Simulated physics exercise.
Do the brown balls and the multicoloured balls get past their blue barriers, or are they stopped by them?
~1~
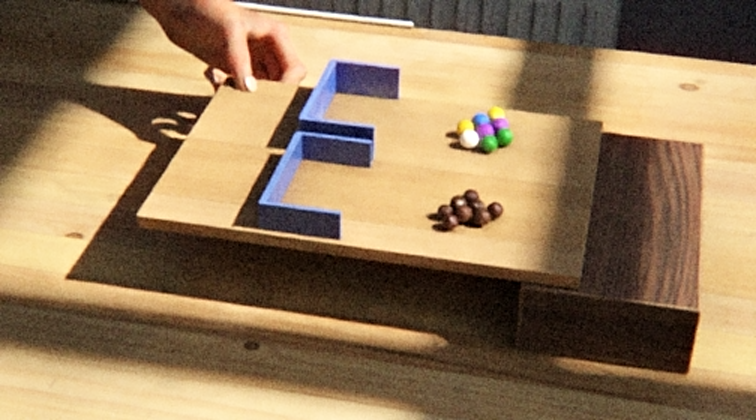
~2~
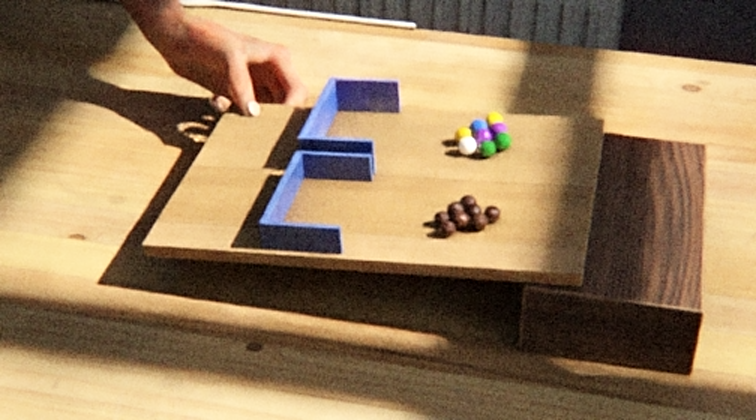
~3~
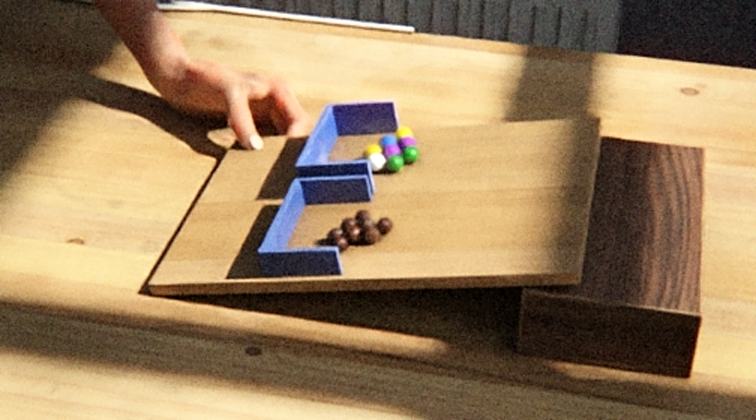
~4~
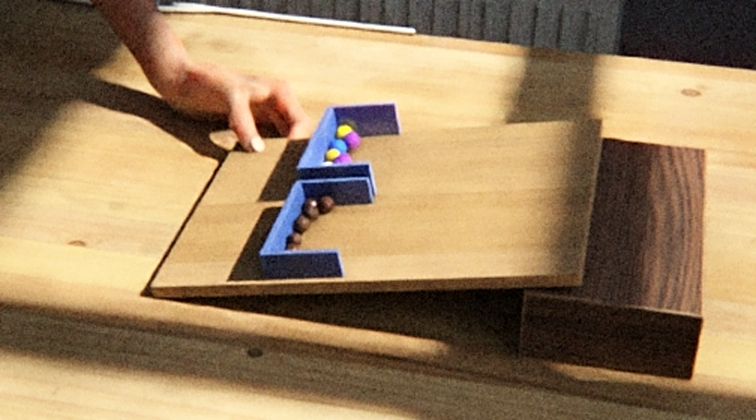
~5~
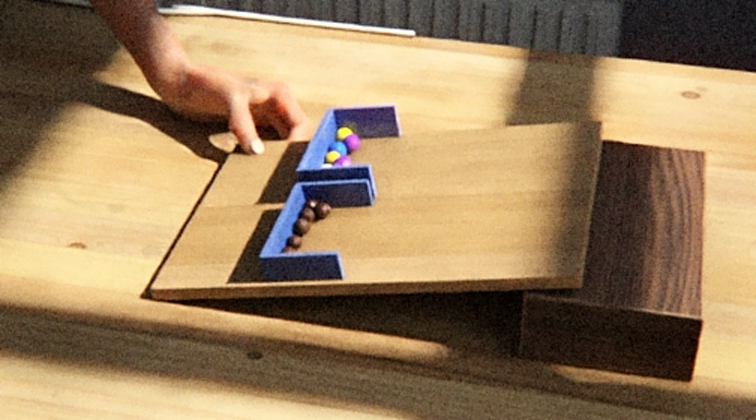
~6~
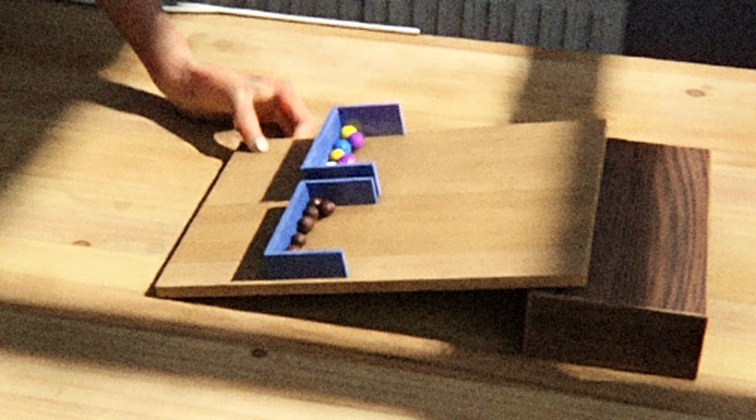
Both groups are stopped by their barriers. The brown balls gather behind the near one and the multicoloured balls behind the far one.
